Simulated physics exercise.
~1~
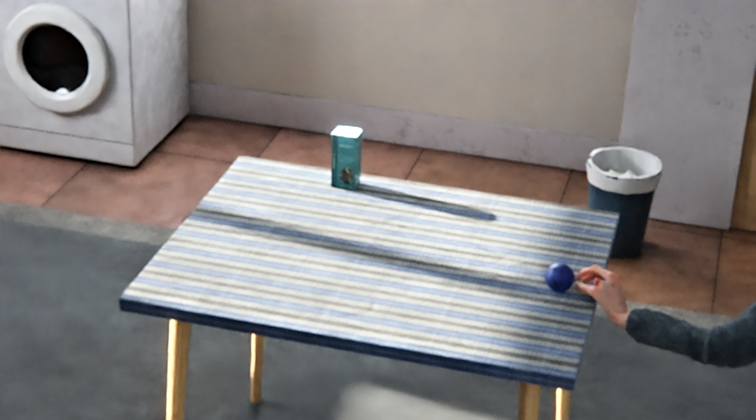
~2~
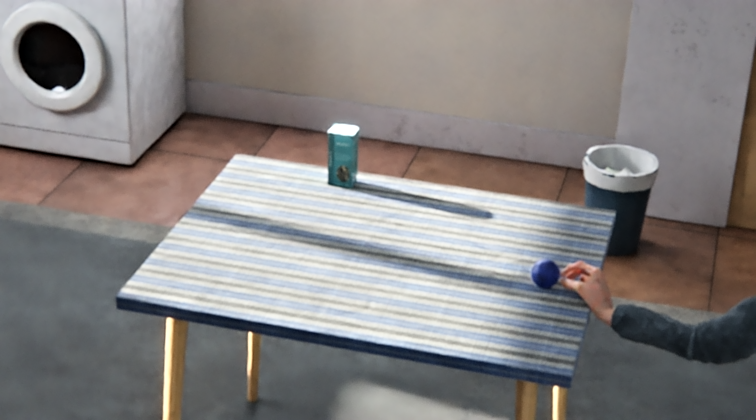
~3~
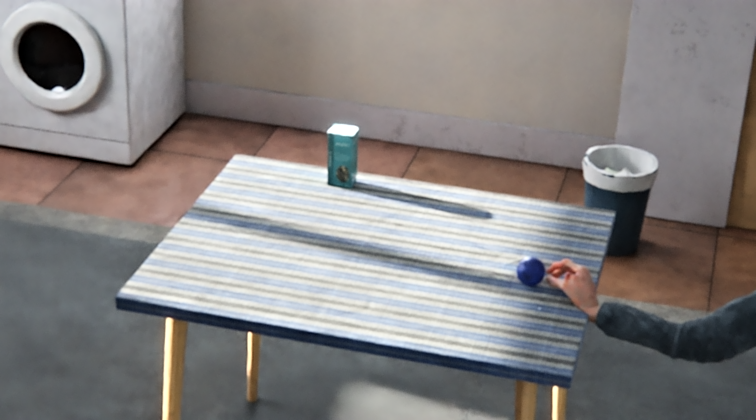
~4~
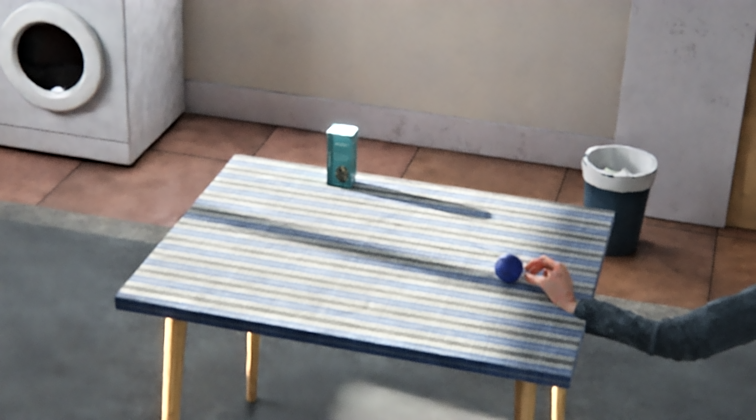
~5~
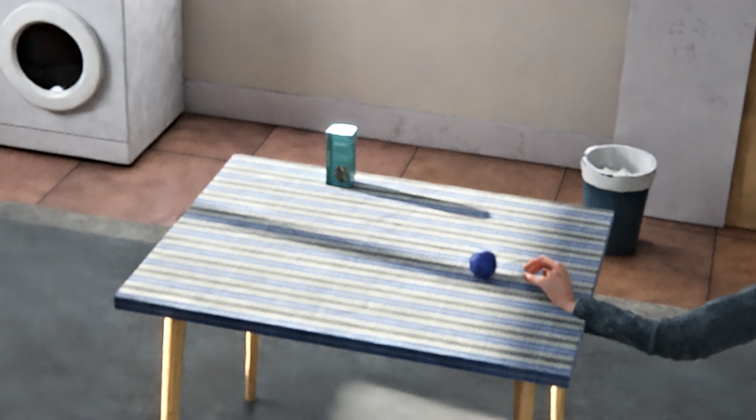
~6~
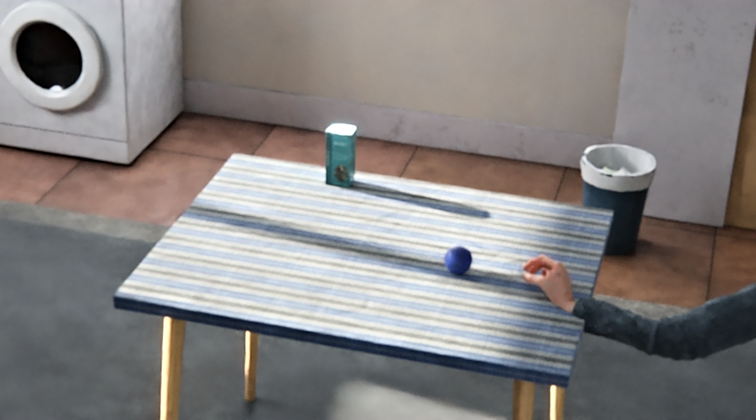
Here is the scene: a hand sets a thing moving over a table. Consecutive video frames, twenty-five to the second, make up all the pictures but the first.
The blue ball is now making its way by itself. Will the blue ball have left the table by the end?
Yes, it is off the table by then.
Then, 0.30 s on from there, blue ball shifted well along near (295, 233).
Then, 0.60 s on from there, blue ball now off the table.
Then, 0.90 s on from there, things are still on the move.
In the end, off the table, blue ball.
